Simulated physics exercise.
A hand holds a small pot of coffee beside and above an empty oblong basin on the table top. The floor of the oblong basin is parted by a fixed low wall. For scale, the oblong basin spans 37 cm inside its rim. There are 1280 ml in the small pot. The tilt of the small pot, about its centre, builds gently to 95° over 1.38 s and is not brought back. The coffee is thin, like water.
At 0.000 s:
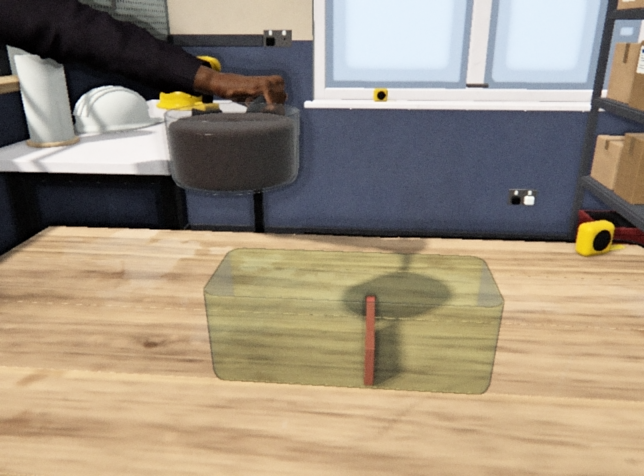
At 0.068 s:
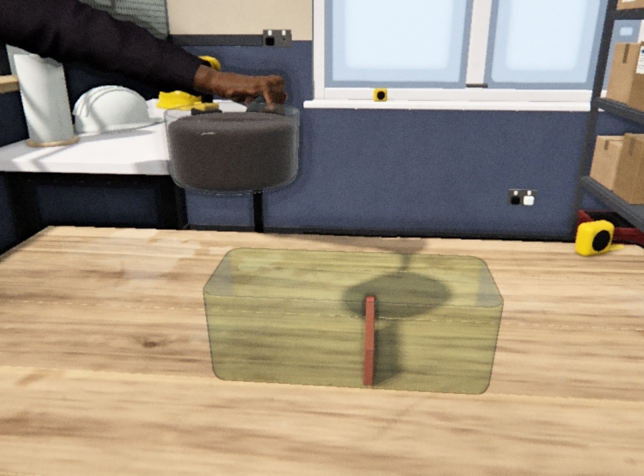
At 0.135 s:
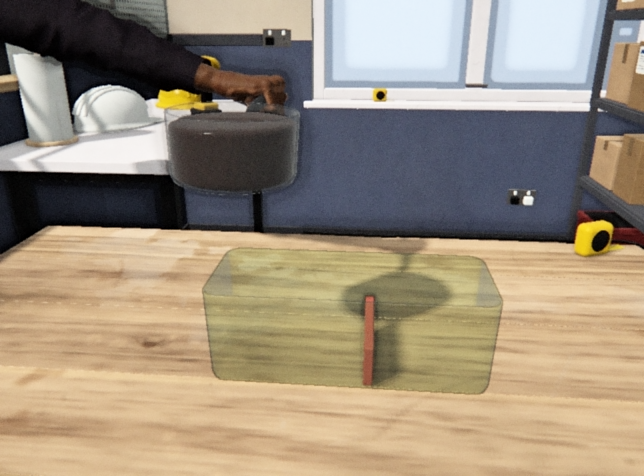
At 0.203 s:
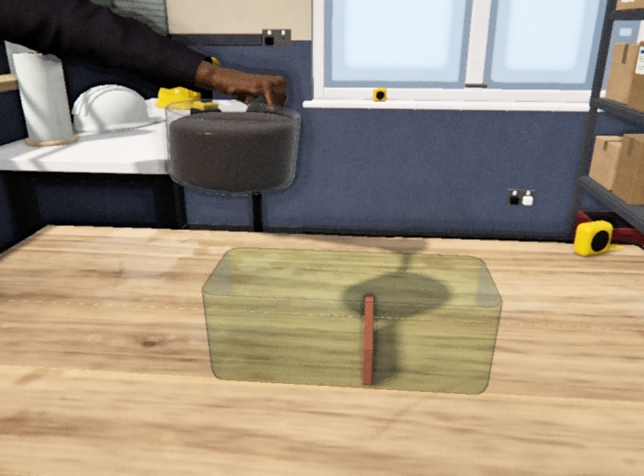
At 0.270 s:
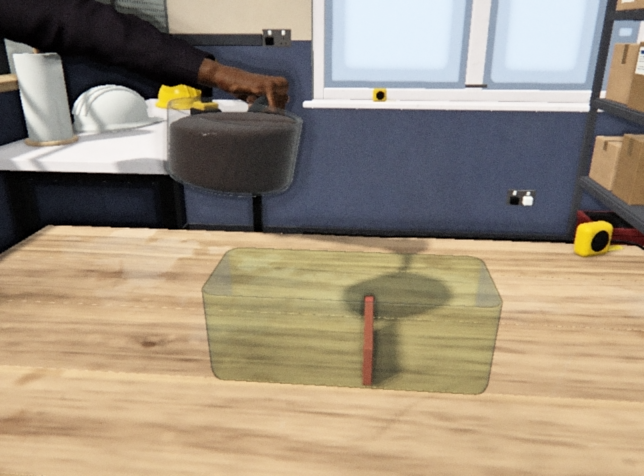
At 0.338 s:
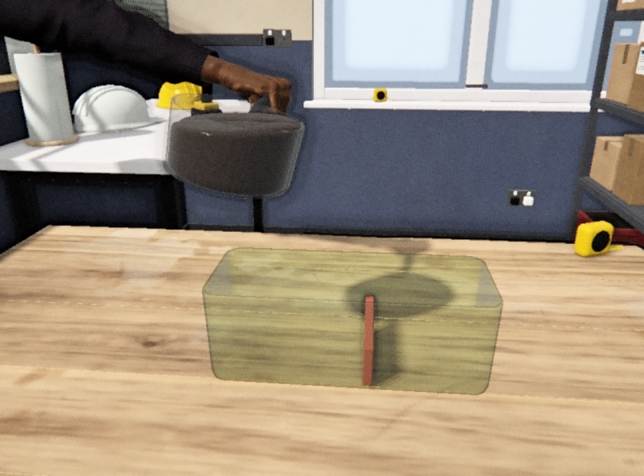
In a workshop, a hand slowly tilts a dark pot slightly rightward above a wooden table.
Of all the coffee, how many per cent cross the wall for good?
About 43 per cent.
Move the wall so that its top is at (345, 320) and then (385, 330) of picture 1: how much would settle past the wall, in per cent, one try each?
First 70, then 20 per cent.
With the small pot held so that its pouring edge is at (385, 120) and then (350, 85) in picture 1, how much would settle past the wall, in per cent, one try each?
First 90, then 90 per cent.
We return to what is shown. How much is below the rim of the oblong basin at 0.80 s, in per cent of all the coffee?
About 14 per cent.
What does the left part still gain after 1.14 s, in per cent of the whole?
About 26 per cent.
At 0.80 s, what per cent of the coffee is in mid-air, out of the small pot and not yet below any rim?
Some 28 per cent.
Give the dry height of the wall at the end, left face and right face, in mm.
Left about 32 mm, right about 30 mm.
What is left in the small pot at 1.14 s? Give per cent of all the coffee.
About 16 per cent.
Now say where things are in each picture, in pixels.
Tilt 0°; pouring edge (297, 114); surface from (174, 121) to (296, 123); the oblong basin's rim runs from (217, 271) to (493, 281); the wall's top is at (371, 321), in the first picture.
Tilt 1°; pouring edge (297, 114); surface from (173, 120) to (296, 123), in the second picture.
Tilt 2°; pouring edge (298, 116); surface from (173, 120) to (297, 123), in the third picture.
Tilt 5°; pouring edge (299, 119); surface from (174, 119) to (297, 123), in the fourth picture.
Tilt 9°; pouring edge (300, 124); surface from (175, 120) to (298, 124), in the fifth picture.
Tilt 13°; pouring edge (302, 130); surface from (177, 121) to (303, 125), in the sixth picture.
After 0.80 s the tilt is 59° and 59 per cent is still to pour, 7 is left of the wall and 6 right of it.
After 1.14 s the tilt is 88° and 16 per cent is still to pour, 30 is left of the wall and 42 right of it.
After 1.49 s the tilt is 95° and 3 per cent is still to pour, 52 is left of the wall and 42 right of it.
After 1.88 s the tilt is 95° and 0 per cent is still to pour, 56 is left of the wall and 43 right of it.
In the end 56 per cent lies left of the wall, 43 right of it and 1 outside.
